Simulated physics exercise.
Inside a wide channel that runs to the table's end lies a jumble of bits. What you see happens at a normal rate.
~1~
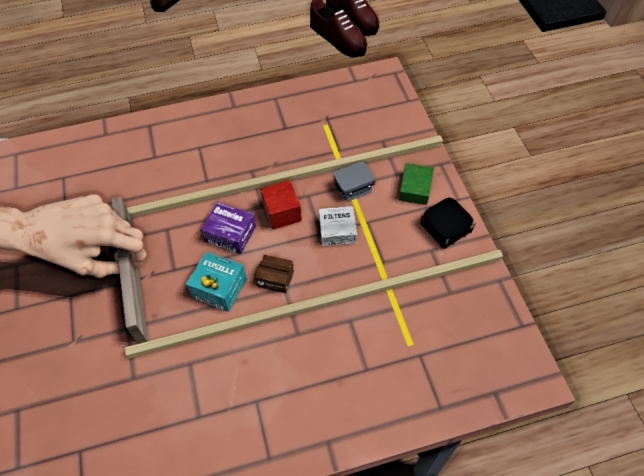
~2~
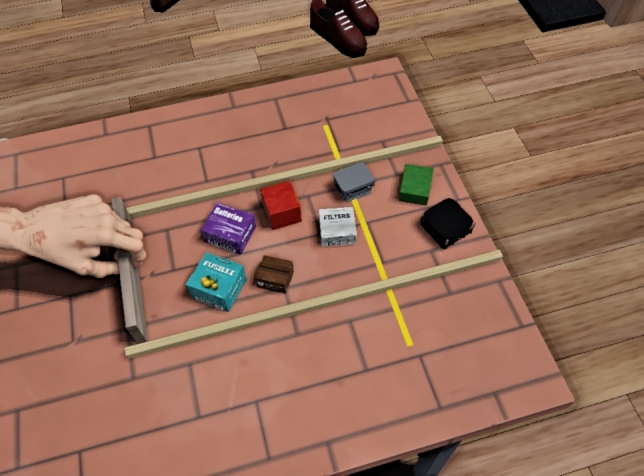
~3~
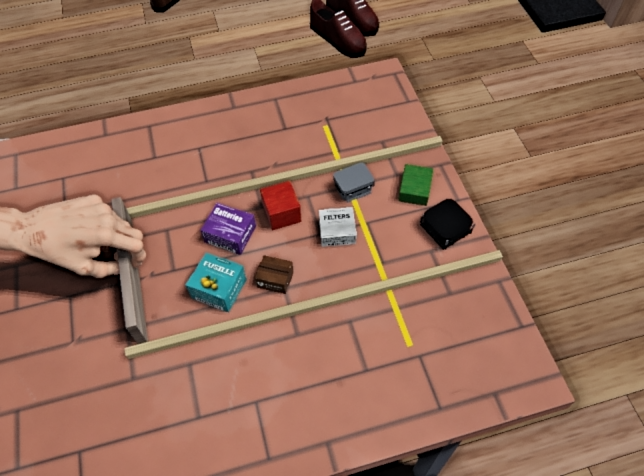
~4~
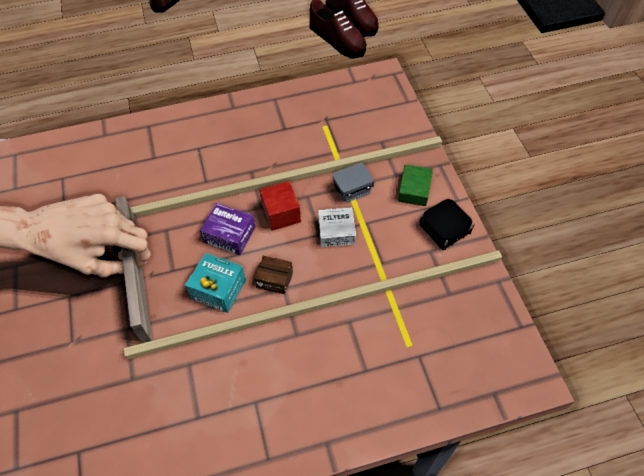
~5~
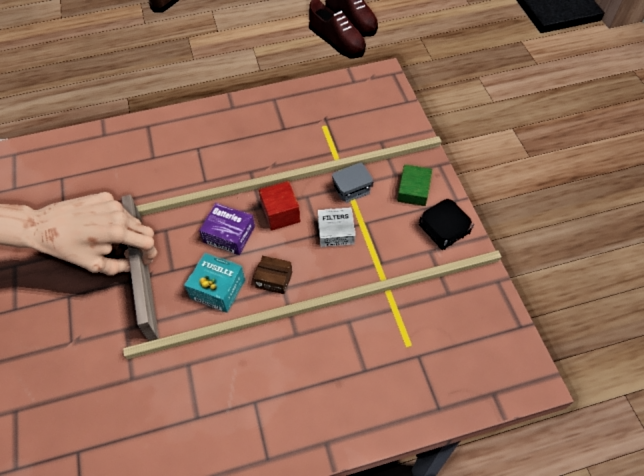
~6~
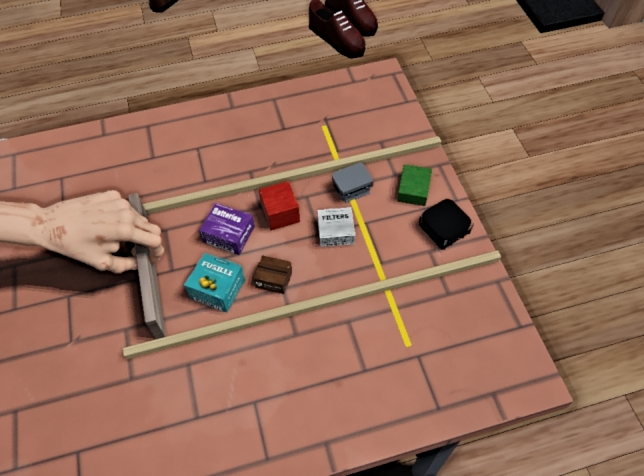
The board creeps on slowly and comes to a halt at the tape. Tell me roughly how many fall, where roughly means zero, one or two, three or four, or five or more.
Roughly, zero fall.
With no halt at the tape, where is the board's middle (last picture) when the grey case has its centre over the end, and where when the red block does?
For the grey case at (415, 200), for the red block at (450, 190).
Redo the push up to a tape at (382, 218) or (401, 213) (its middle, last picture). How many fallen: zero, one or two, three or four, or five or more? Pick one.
For each place: Not one; one or two.
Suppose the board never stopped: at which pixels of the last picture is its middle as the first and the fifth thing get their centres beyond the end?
About (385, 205), then about (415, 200).
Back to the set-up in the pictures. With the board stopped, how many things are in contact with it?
That makes 3.
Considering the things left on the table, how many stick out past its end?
0 in all.
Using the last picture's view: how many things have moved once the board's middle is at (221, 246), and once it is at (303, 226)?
By then 4, and 6.
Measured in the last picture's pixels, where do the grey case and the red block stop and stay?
You'll see the grey case at (397, 167), with the red block at (361, 170).
Soon after, none off yet; black case at rest near (445, 224); green block at rest near (415, 185); grey case at rest near (352, 183).
After that, none off yet; black case at rest near (445, 224); green block at rest near (415, 185); grey case displaced about its own width near (375, 175).
In the end, the number that fall off is zero.
